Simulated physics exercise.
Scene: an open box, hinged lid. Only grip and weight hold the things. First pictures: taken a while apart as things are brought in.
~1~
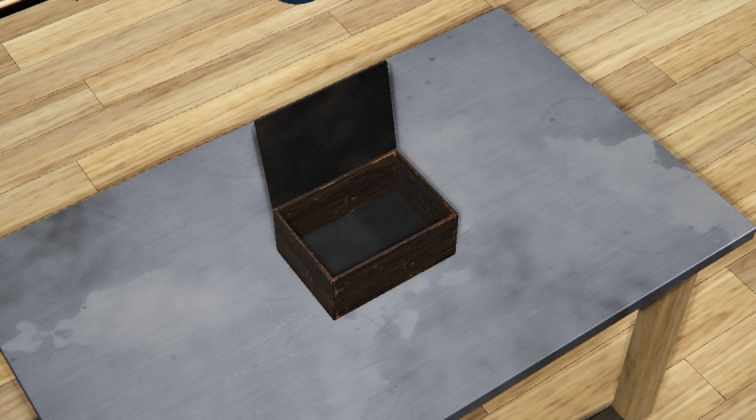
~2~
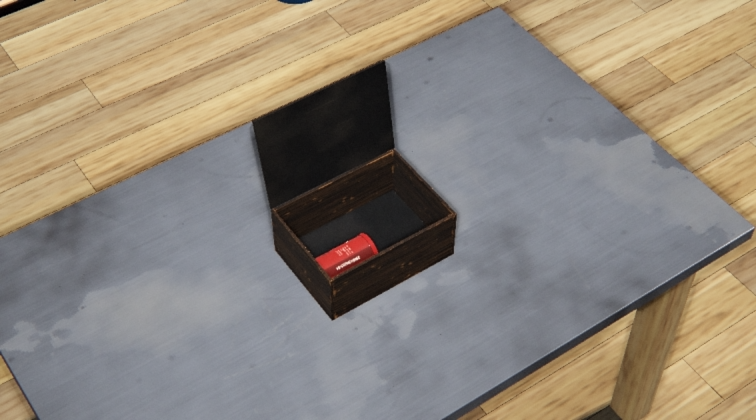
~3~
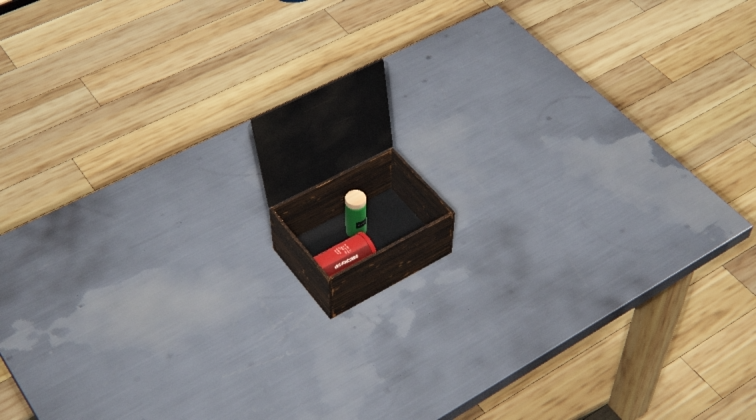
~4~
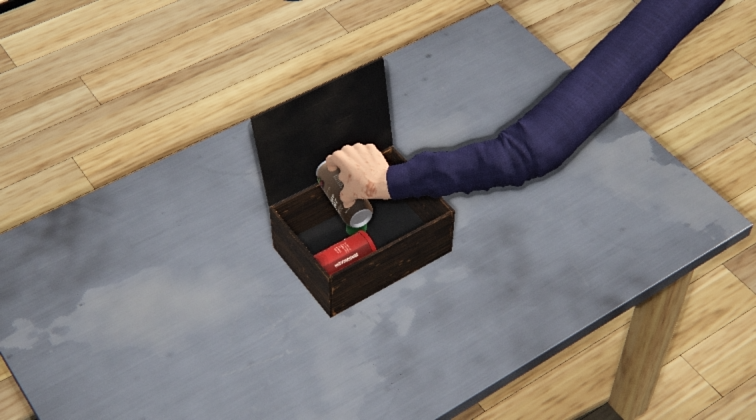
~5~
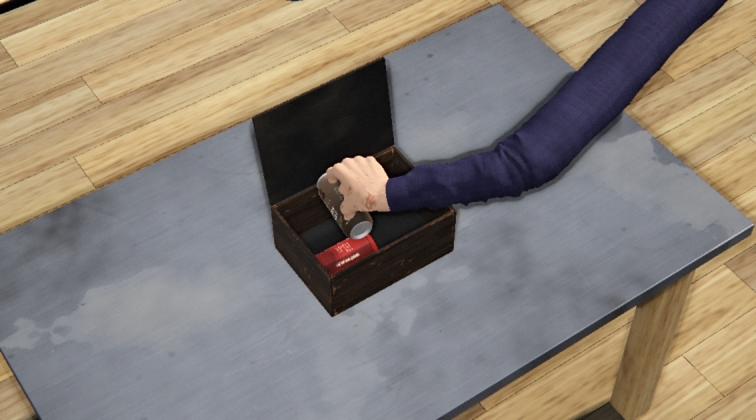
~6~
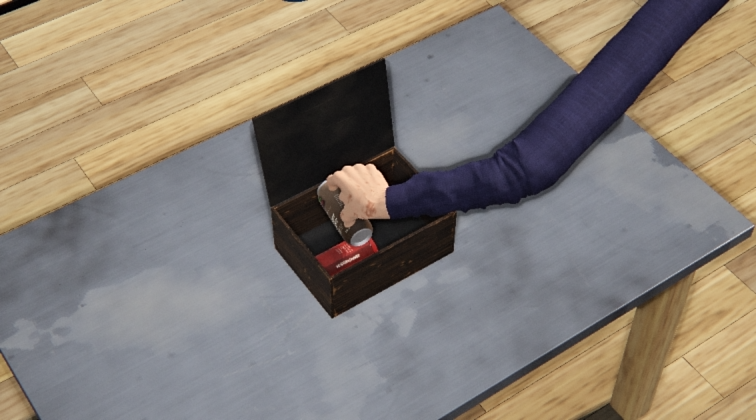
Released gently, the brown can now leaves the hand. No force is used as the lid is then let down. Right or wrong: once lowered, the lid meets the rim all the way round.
Wrong.
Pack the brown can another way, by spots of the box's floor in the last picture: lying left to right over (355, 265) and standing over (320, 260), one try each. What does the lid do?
Result of try one: No gap; result of try two: A gap remains.
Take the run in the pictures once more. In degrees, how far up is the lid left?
Close to 45 degrees.
Then, 0.60 s later than the last frame, brown can moved about its own width near (333, 213).
Then, 1.50 s later than the last frame, lid 68° above the rim; brown can moved about its own width near (333, 214); red tin moved a little.
When it is over, lid 45° above the rim; moved from the start, brown can; the other 2 as before. End places, in pixels of the last picture, brown can near (335, 215).
